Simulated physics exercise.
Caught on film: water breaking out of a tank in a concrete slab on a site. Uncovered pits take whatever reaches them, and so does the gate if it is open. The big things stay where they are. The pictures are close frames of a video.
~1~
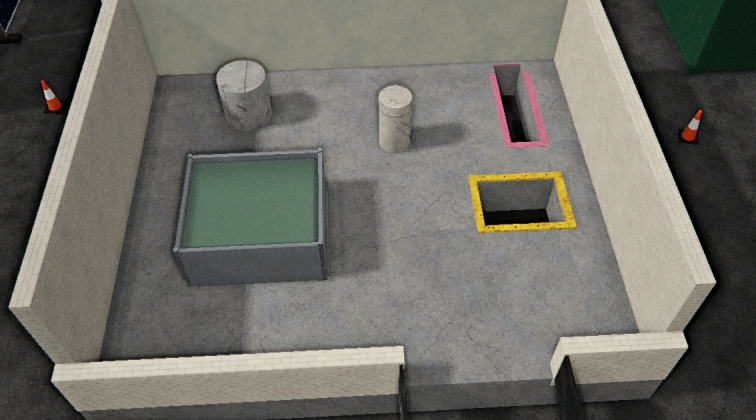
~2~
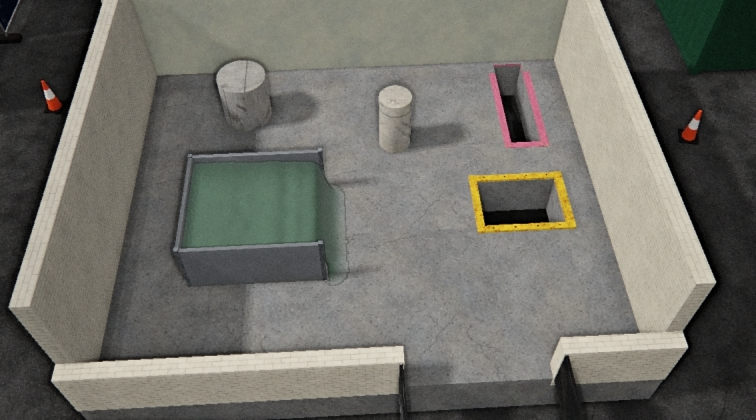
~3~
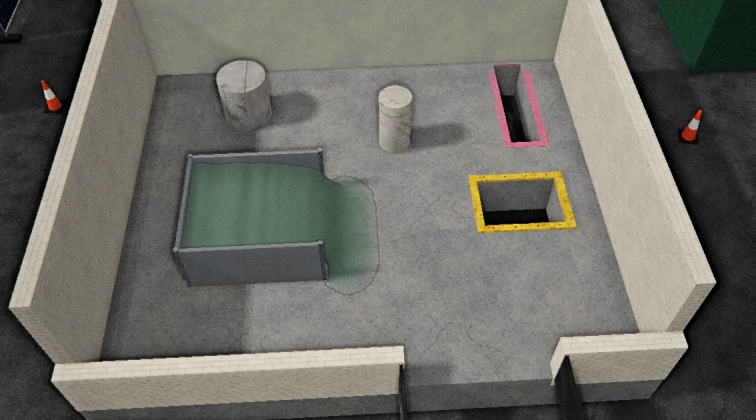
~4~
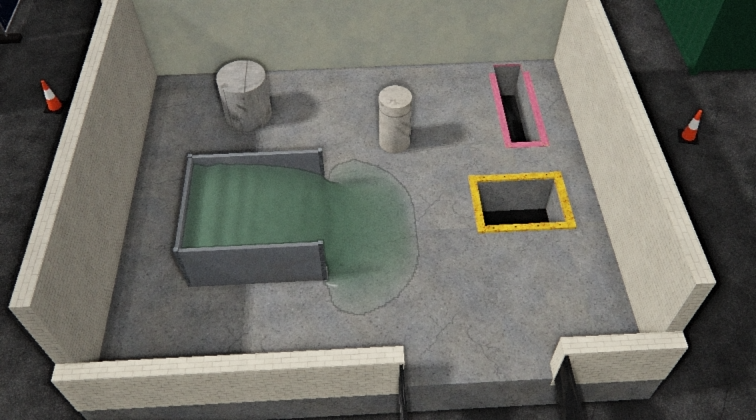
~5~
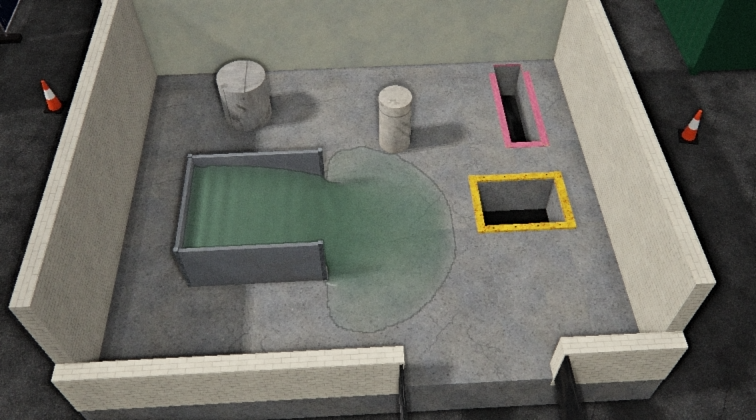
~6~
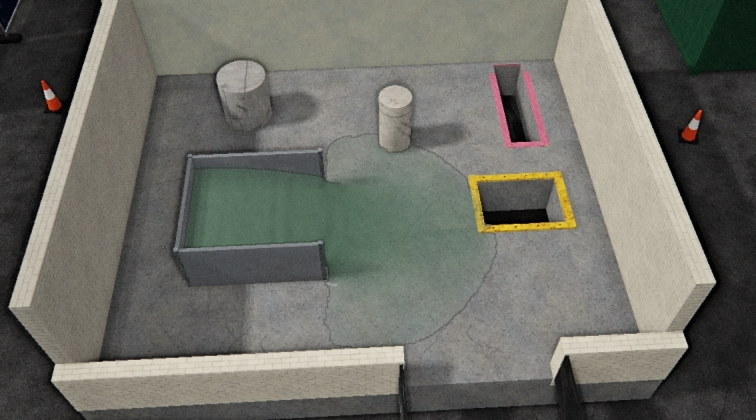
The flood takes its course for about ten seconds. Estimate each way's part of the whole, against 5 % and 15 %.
The gate takes more than 15 %; the yellow pit takes more than 15 %; the pink pit takes more than 15 %.
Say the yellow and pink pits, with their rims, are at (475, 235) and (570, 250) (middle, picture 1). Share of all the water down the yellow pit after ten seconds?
In per cent: Yellow 30.
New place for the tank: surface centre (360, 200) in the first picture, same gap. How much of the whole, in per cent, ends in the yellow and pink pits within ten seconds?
Parts in a hundred: Yellow 35, pink 20.
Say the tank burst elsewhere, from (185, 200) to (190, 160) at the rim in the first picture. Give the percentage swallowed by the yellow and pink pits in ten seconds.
Per cent: Yellow 0, pink 14.
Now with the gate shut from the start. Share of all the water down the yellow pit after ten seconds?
In per cent: Yellow 25.
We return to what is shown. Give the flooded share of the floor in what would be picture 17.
Close to 45 %.
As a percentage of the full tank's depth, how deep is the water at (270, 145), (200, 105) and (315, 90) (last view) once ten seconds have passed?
In that order: 0, 0 and 2 per cent.
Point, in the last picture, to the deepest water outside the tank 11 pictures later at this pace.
Close to (644, 357).
A moment on, water covers 40 % of the floor; the gate 0 %, the yellow pit 5 %, the pink pit 0 %.
Next, water covers 45 % of the floor; the gate 2 %, the yellow pit 12 %, the pink pit 3 %.
Then, water covers 50 % of the floor; the gate 6 %, the yellow pit 18 %, the pink pit 9 %.
Later, water covers 50 % of the floor; the gate 13 %, the yellow pit 23 %, the pink pit 19 %.
In the end, water covers 70 % of the floor; the gate 19 %, the yellow pit 24 %, the pink pit 24 %.
